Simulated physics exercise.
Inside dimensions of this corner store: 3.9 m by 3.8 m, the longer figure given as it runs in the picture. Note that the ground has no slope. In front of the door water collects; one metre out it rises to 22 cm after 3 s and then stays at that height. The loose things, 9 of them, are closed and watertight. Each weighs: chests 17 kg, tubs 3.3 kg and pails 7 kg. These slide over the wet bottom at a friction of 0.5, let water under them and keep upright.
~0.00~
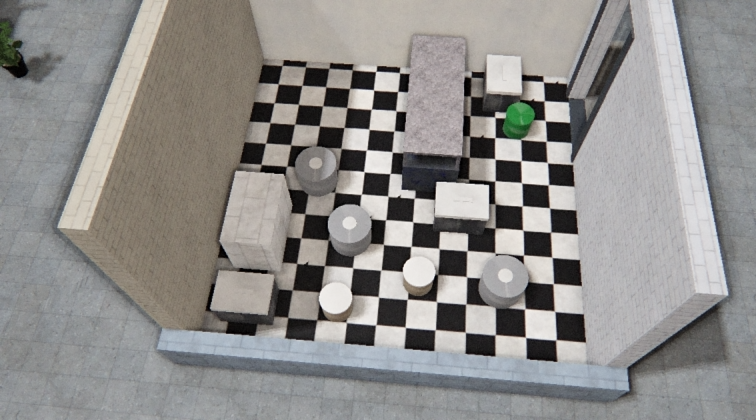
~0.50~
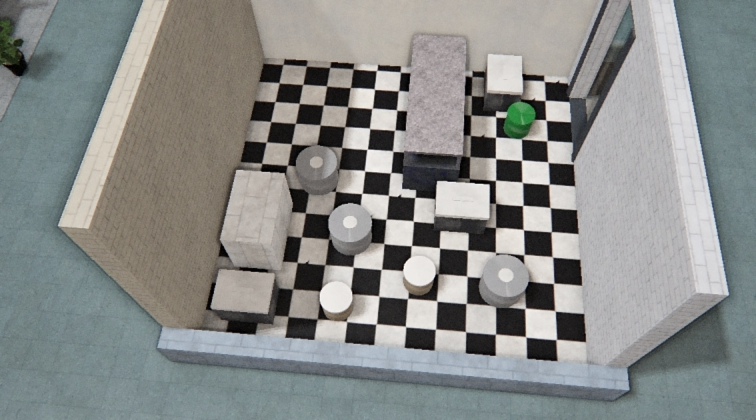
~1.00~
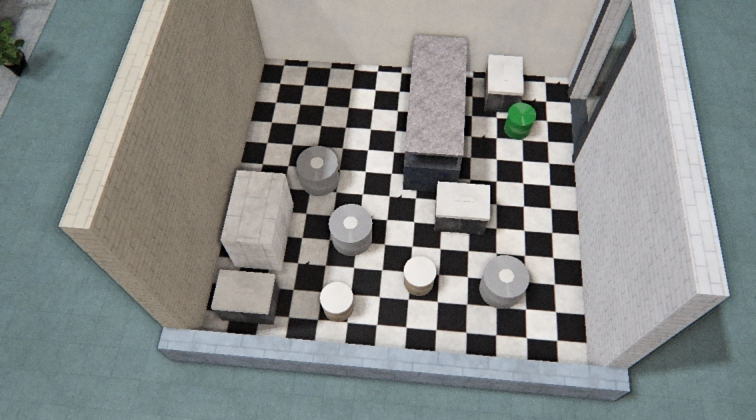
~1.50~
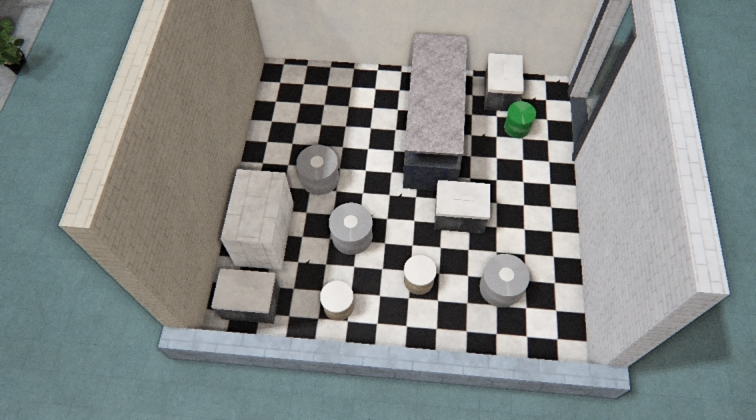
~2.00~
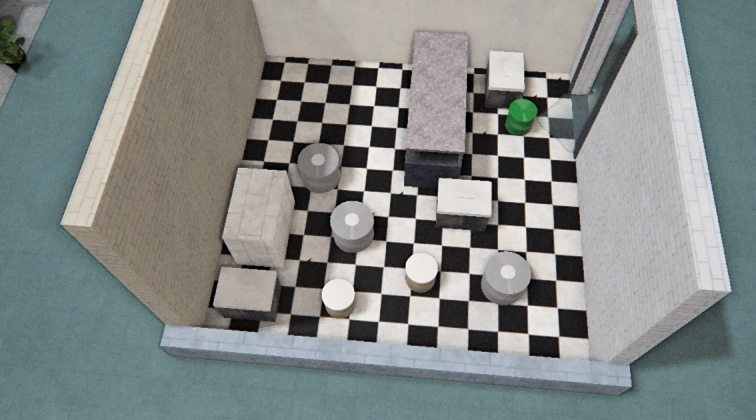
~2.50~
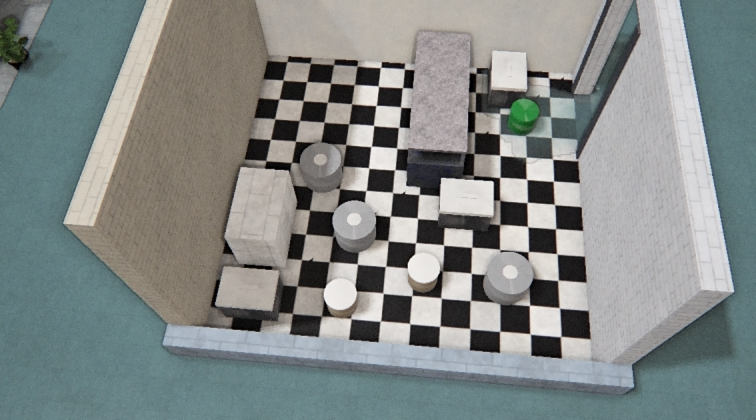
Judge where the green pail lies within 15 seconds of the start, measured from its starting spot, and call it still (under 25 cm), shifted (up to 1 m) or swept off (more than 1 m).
It is swept off.
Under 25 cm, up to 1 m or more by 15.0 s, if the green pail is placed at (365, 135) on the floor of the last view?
It hardly budges.
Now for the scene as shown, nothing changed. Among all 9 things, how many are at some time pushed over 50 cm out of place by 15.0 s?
Counting them up, I find 8.
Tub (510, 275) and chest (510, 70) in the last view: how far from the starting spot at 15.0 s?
Respectively 350 and 30 centimetres.
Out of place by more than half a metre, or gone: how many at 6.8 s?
By that time the total stands at 3.
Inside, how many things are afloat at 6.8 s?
Count at that moment: 1.
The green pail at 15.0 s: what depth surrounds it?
Somewhere close to 13 cm.
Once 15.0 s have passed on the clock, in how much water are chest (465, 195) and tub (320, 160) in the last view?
First about 8 cm, second about 9 cm.
After 3.5 s the green pail is near (479, 121), 0.6 m from its start, aground; 0 afloat.
After 6.8 s the green pail is near (569, 246), 1.7 m from its start, aground; 1 afloat.
After 11.0 s the green pail is near (527, 176), 0.9 m from its start, afloat; 5 afloat.
After 15.0 s the green pail is near (563, 340), 2.7 m from its start, afloat; 9 afloat.
